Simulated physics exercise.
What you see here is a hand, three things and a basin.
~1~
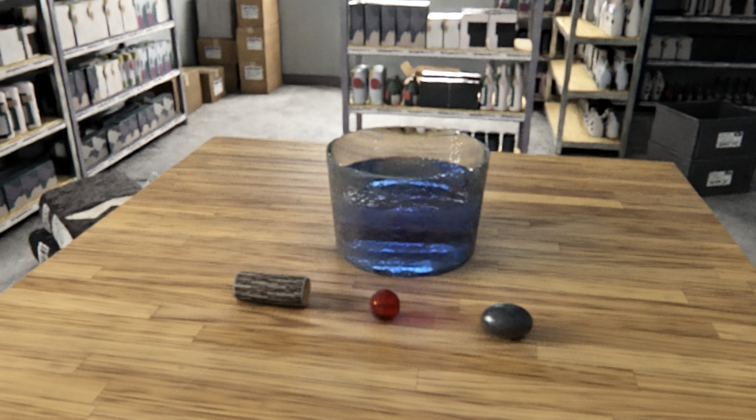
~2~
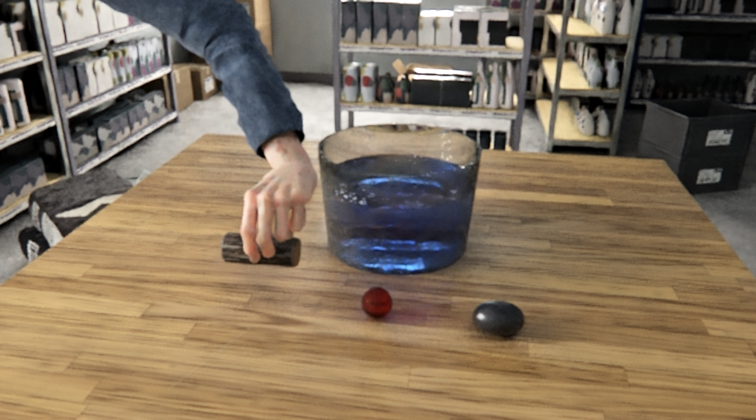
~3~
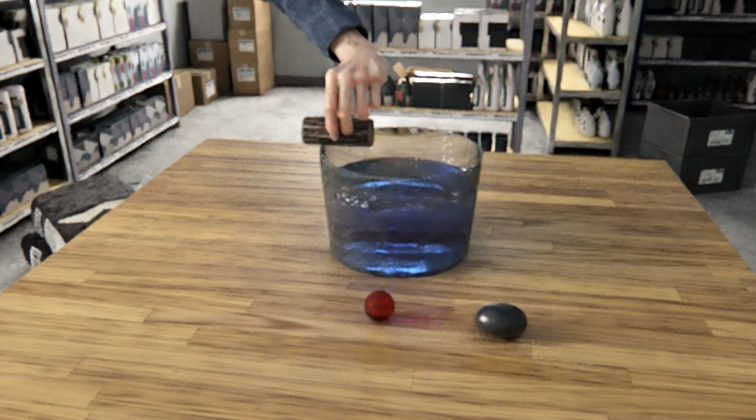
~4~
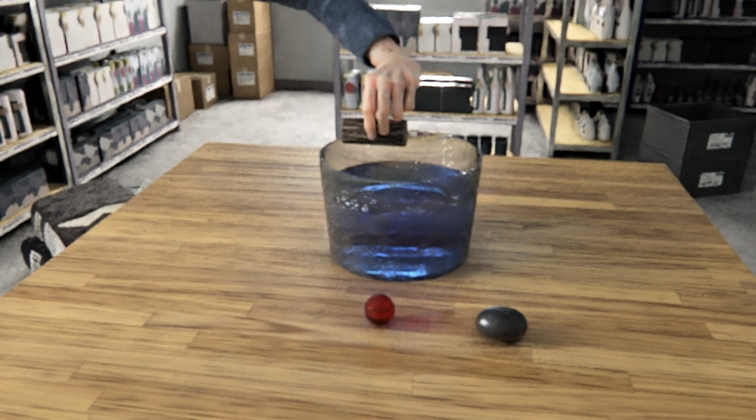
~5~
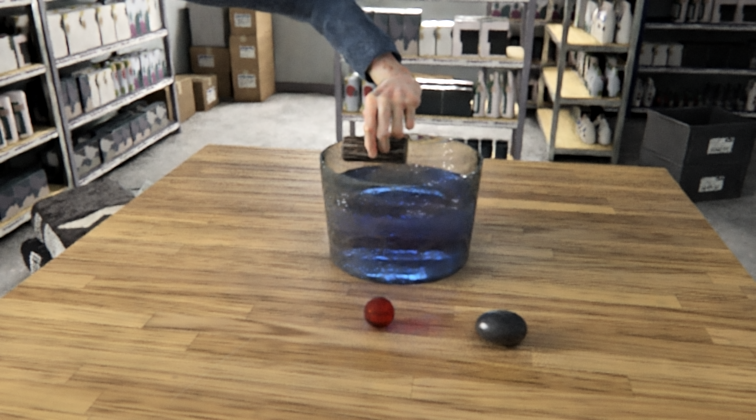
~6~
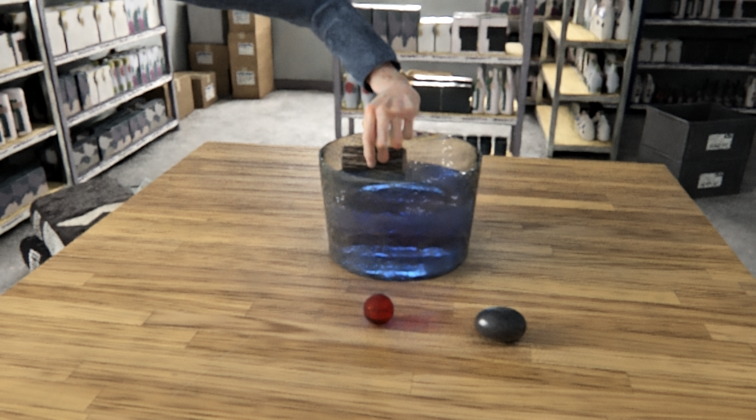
We see a piece of branch, a red glass marble and a dark stone before a glass basin of blue liquid; a hand picks up the branch, carries it over the basin and lowers it to just above the surface.
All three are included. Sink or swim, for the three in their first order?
Left one rests at the top, middle one lies at the bottom, right one lies at the bottom.
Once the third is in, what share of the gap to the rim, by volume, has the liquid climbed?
Share used: Roughly 8 percent.
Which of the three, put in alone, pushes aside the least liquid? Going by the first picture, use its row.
The central item.
Soon after, the piece of branch floats.
Later, the glass marble goes to the bottom.
In the end, the stone goes to the bottom; afloat, piece of branch.
